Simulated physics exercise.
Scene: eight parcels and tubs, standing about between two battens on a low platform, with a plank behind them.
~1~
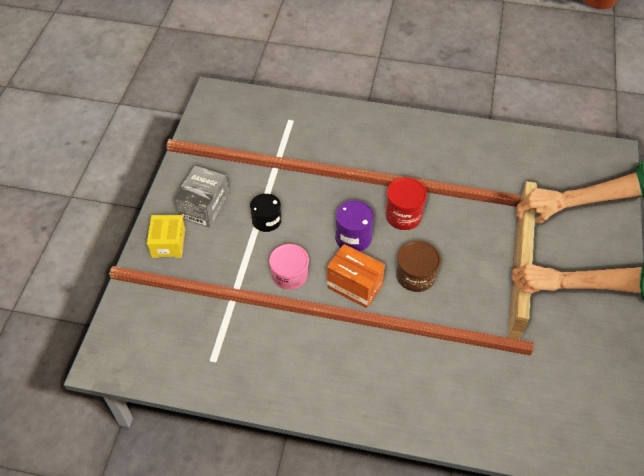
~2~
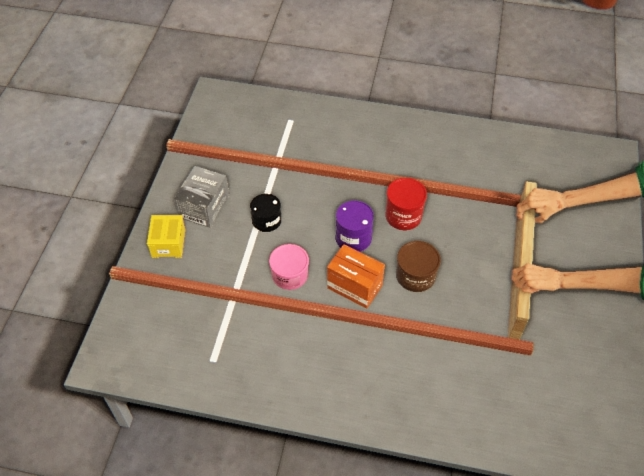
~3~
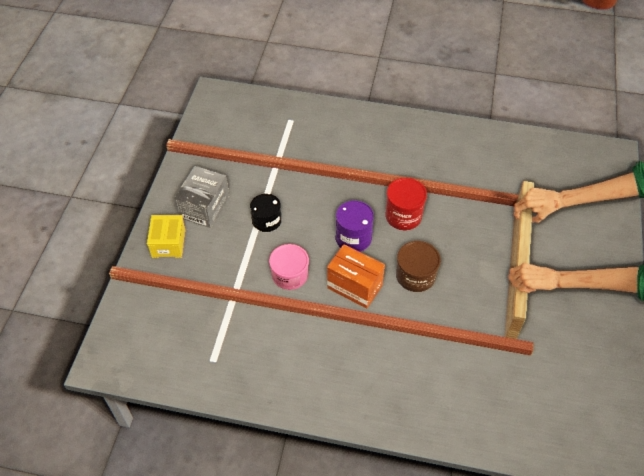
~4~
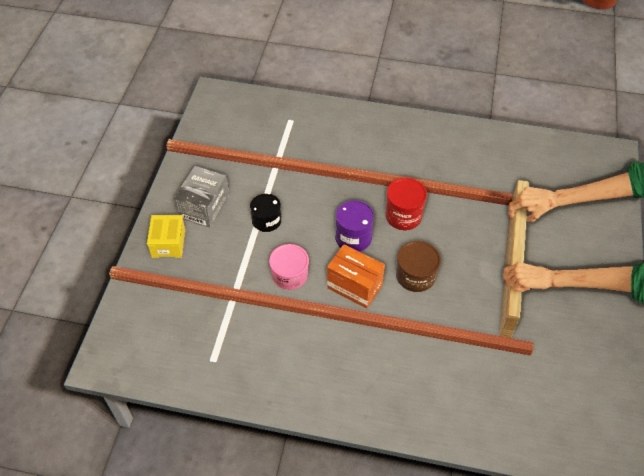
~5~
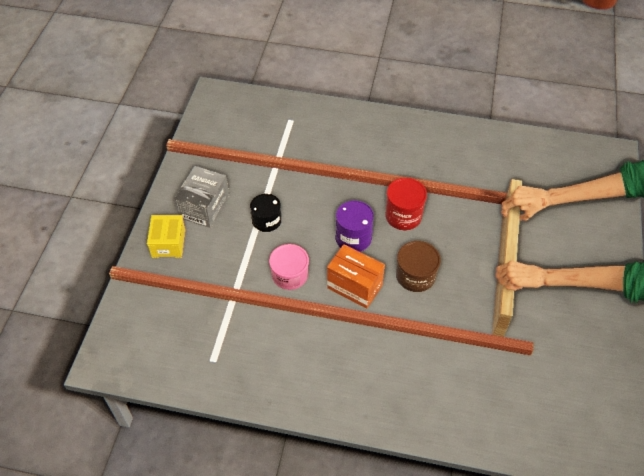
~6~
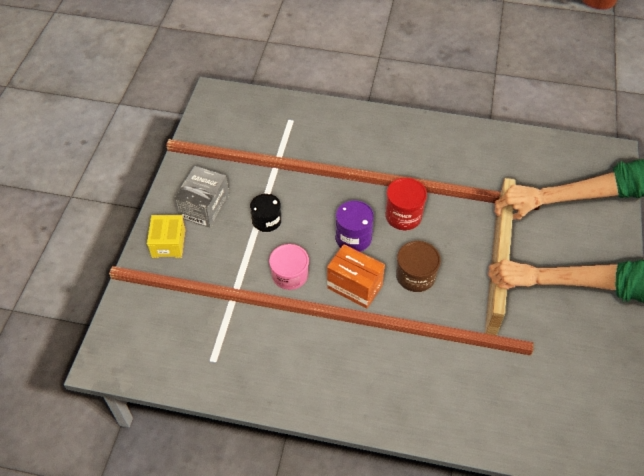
On a low grey platform, two hands slide a wooden plank slightly left between battens, toward eight parcels and tubs standing still.
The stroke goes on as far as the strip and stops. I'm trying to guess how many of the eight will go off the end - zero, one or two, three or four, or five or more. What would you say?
I would say zero.
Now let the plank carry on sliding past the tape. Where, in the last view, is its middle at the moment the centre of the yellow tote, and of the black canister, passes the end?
Around (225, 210), then around (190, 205).
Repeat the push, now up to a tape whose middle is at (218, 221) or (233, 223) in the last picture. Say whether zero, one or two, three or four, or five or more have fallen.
Just one or two; zero.
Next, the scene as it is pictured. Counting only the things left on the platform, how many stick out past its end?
The total comes out at 0.
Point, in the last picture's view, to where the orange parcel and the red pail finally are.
Orange parcel: About (216, 266); red pail: About (250, 176).
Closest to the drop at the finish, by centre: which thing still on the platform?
That's the yellow tote.
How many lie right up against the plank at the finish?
Well, it touches 4.
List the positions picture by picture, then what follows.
The first picture shows yellow tote (167, 237); grey box (203, 197); black canister (266, 213); plank (523, 259); tape (256, 227).
The second picture shows grey box (203, 197); red pail (405, 205).
The third picture shows black canister (266, 213); orange parcel (355, 277).
The fourth picture shows yellow tote (167, 237); brown pail (417, 267).
The fifth picture shows grey box (203, 197); pink pail (289, 267).
The sixth picture shows yellow tote (167, 237); grey box (203, 197); black canister (266, 213); plank (501, 255); tape (256, 227).
Soon after, none off yet; yellow tote at rest near (167, 237); grey box at rest near (203, 197); black canister at rest near (266, 213).
In the end, the number that fall off is zero.
